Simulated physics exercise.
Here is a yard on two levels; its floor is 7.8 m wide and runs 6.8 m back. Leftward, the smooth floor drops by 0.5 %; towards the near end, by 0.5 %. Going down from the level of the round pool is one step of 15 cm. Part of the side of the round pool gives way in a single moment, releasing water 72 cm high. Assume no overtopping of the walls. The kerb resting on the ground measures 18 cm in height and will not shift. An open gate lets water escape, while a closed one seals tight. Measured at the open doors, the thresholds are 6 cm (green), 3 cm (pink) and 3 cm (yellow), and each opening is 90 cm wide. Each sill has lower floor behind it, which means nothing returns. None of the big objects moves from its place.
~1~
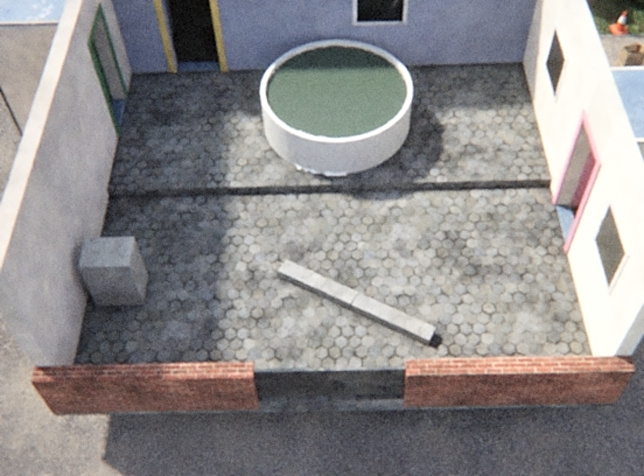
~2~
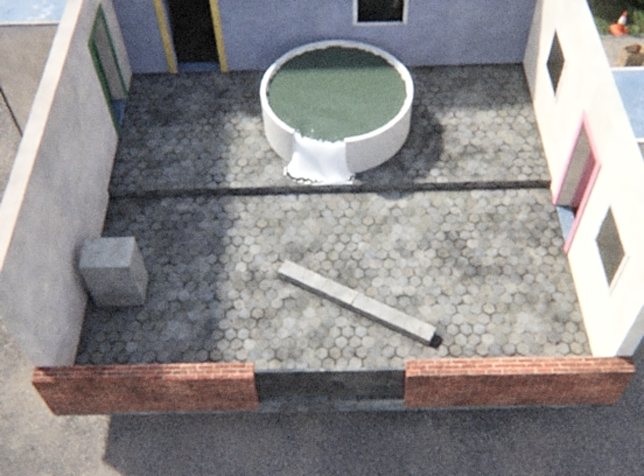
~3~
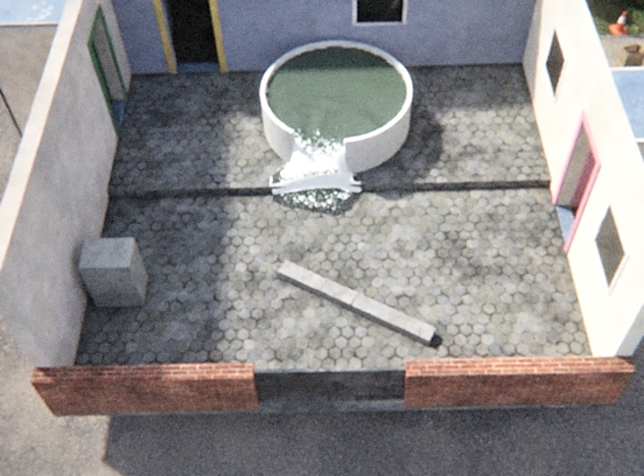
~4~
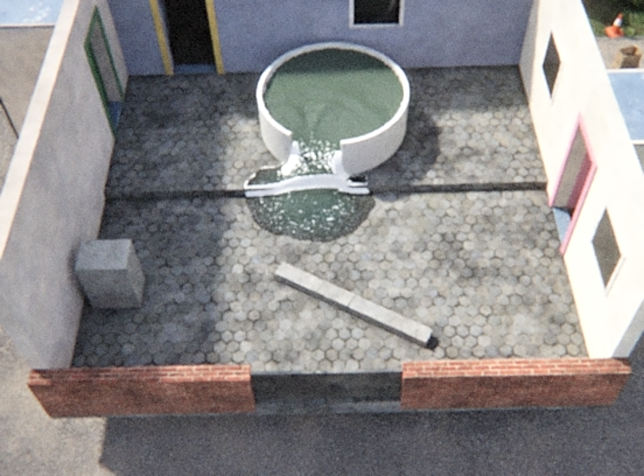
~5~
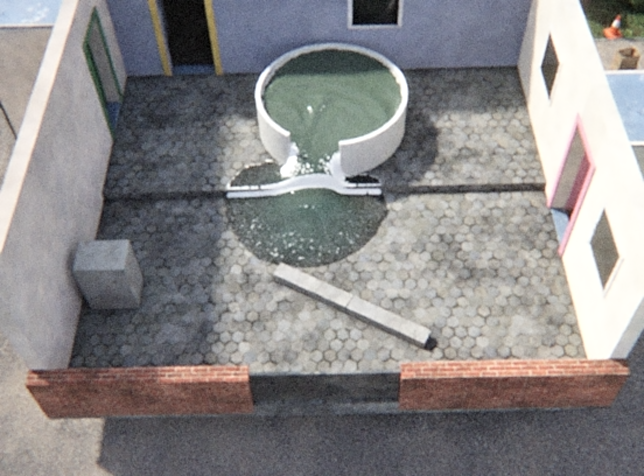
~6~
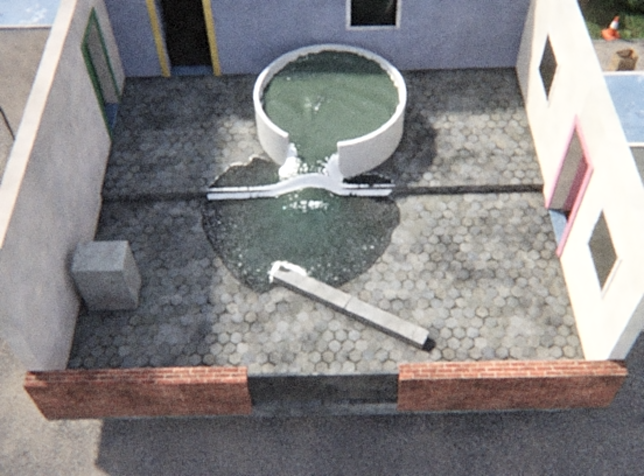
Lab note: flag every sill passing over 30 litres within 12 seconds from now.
My prediction: Green door: Holds; pink door: Floods; yellow door: Holds.
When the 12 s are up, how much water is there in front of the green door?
Some 0.5 centimetres of depth.
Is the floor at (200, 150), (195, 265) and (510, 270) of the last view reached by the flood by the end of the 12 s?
In turn: Dry, flooded, under water.
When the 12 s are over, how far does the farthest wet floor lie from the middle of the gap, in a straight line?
I'd put it close to 5.6 m.
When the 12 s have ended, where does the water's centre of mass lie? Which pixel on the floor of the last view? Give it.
Centre: Approx. (308, 259) px.
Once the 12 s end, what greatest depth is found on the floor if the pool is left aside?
About 18 cm at most.
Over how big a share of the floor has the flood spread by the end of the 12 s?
Some 60 per cent of the floor is wet.
A moment later water covers 30 % of the floor and is deepest (38 cm) near (317, 180); green door not reached, pink door not reached, yellow door not reached.
Soon after water covers 45 % of the floor and is deepest (40 cm) near (61, 395); green door not reached, pink door not reached, yellow door not reached.
Next water covers 50 % of the floor and is deepest (33 cm) near (79, 311); green door not reached, pink door not reached, yellow door not reached.
Later on water covers 60 % of the floor and is deepest (21 cm) near (193, 309); green door not reached, pink door 8 cm at the sill, 13 L in, yellow door not reached.
At the end water covers 60 % of the floor and is deepest (18 cm) near (89, 321); green door not reached, pink door 12 cm at the sill, 171 L in, yellow door not reached.
